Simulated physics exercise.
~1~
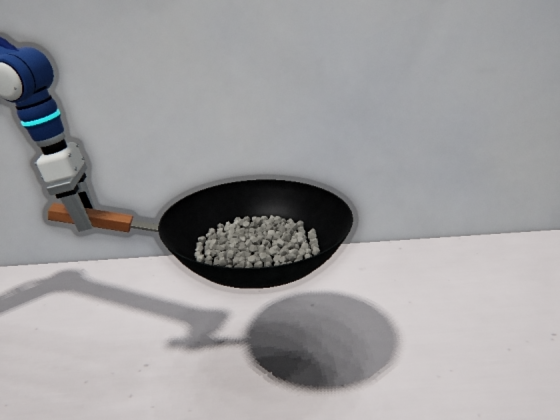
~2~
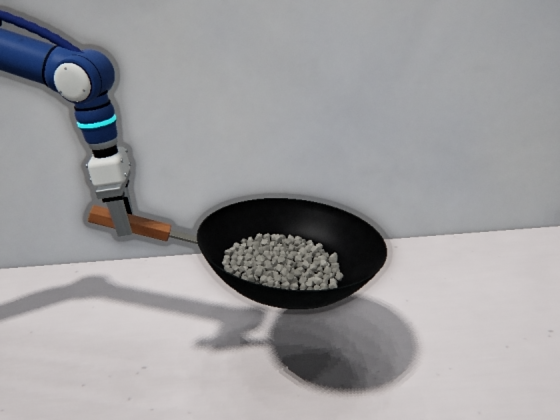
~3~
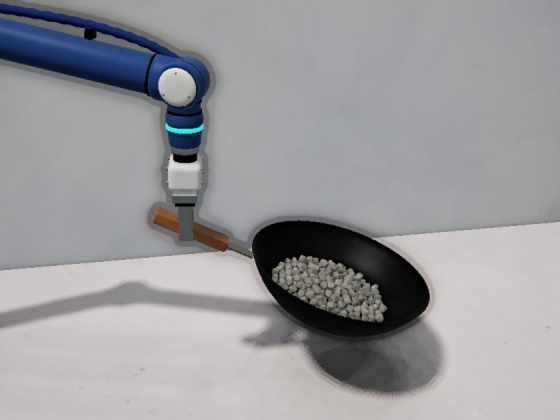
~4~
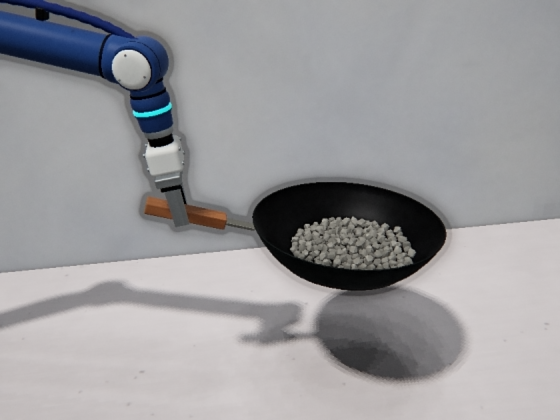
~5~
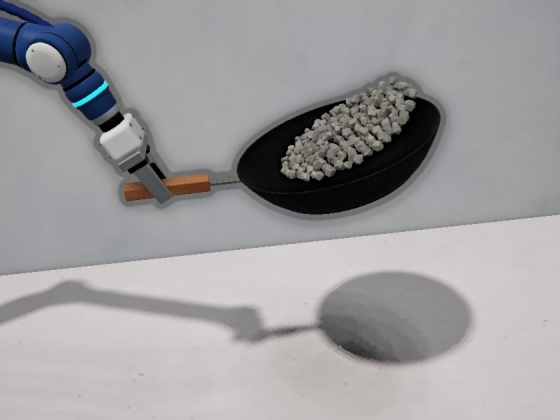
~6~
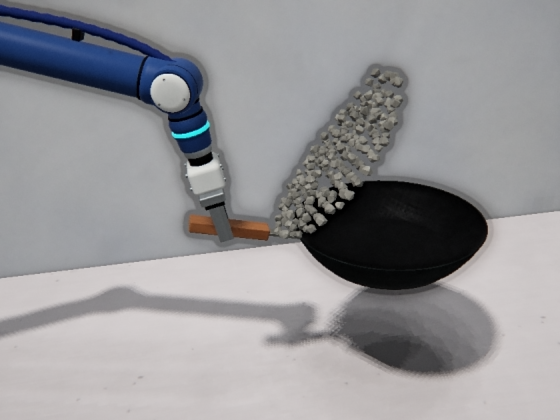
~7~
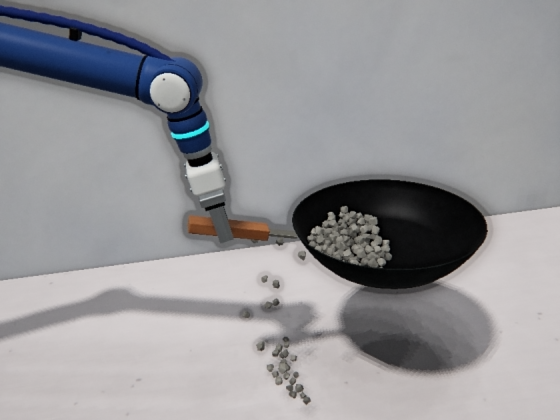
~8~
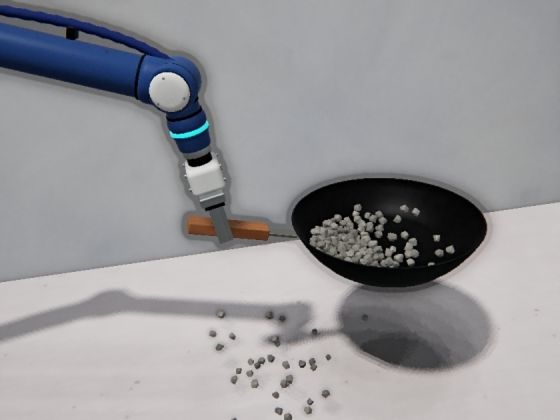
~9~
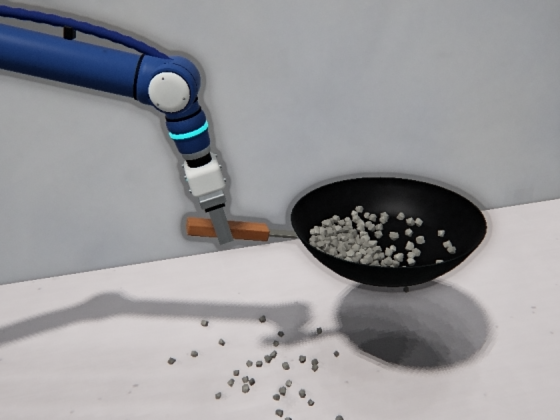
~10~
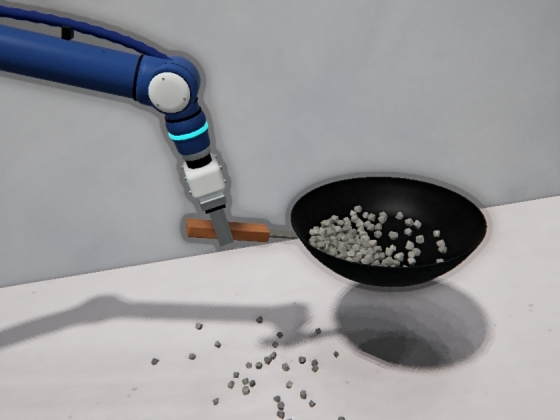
Above a white surface by a grey wall, a blue robot arm moved a black frying pan of grey pebbles rightward, dipped it, then tossed them up; most landed back in the pan, while some spilled near the handle and scattered below.
